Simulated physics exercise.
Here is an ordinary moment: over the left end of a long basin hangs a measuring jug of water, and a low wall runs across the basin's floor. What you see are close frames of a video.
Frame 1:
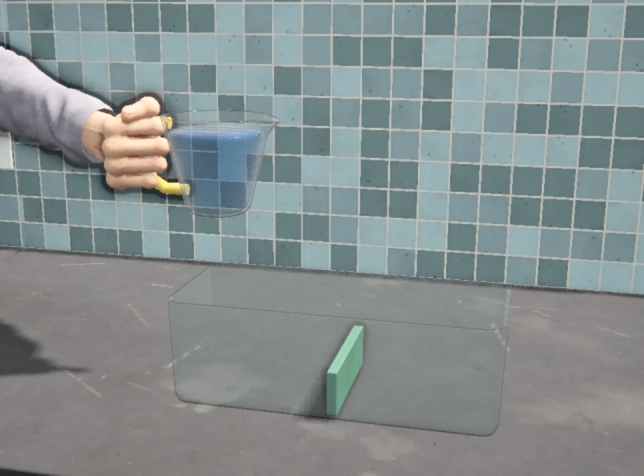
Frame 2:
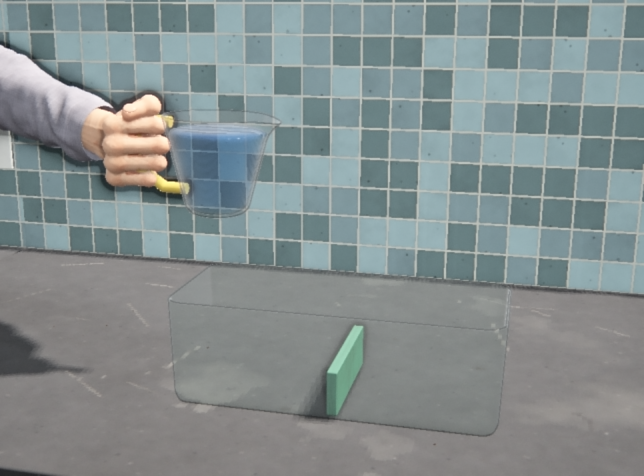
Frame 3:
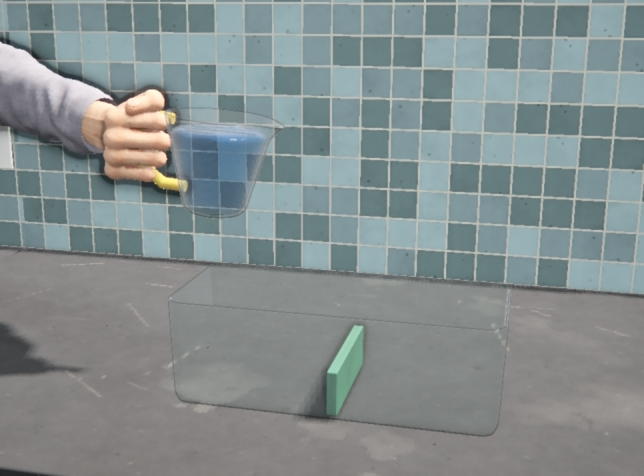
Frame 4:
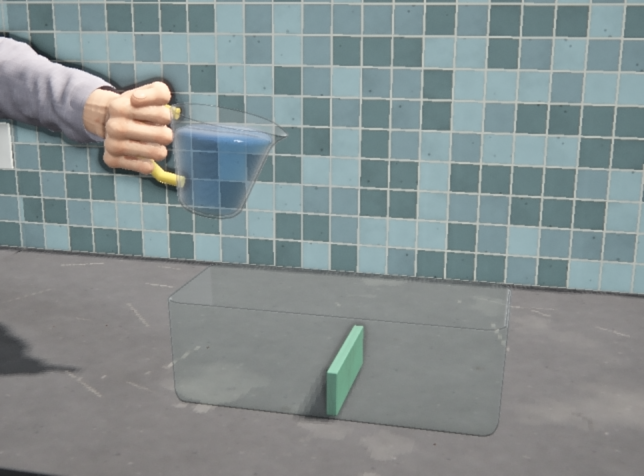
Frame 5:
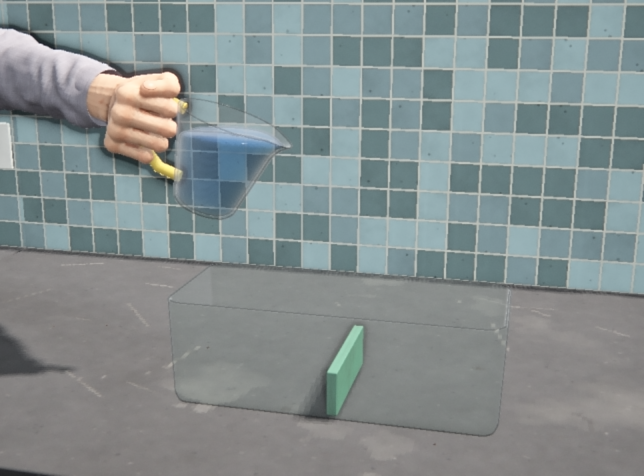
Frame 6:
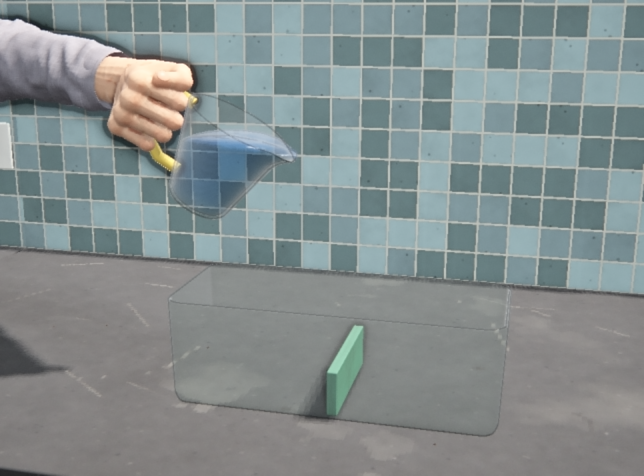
A hand in a grey sleeve, reaching in from the left, holds a clear measuring jug of blue water by its yellow handle in front of a wall of teal and pale blue tiles. Below on a dark grey counter, seen from slightly above, sits a long clear basin with a low green wall across its floor. The hand tilts the jug steadily rightward, and the water shifts up to the lowered rim while the camera stays still.
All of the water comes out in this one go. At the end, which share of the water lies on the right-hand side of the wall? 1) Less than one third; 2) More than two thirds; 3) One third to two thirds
The answer is 1.
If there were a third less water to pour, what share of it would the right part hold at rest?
It comes to around 5 percent.
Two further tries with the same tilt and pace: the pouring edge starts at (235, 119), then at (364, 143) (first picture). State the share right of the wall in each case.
Estimate, first then second: 5 per cent and 95 per cent.
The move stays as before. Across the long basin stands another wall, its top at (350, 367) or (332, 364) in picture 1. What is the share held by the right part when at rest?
Record: Case 1 near 30 %, case 2 near 50 %.
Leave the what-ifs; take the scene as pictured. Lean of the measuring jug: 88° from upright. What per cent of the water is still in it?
Roughly 45 %.
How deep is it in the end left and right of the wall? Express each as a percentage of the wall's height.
30 % left, 10 % right.
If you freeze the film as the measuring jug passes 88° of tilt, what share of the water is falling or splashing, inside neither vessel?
It comes to 30 per cent or so.
A moment on, the measuring jug is tipped on its side and 44 per cent is still to pour, 13 is left of the wall and 15 right of it.
Next, the measuring jug is tipped right over and 5 per cent is still to pour, 66 is left of the wall and 20 right of it.
Then the measuring jug is tipped right over and 0 per cent is still to pour, 75 is left of the wall and 22 right of it.
Later the measuring jug is tipped right over and 0 per cent is still to pour, 75 is left of the wall and 23 right of it.
Finally, 75 per cent lies left of the wall, 22 right of it and 2 outside.
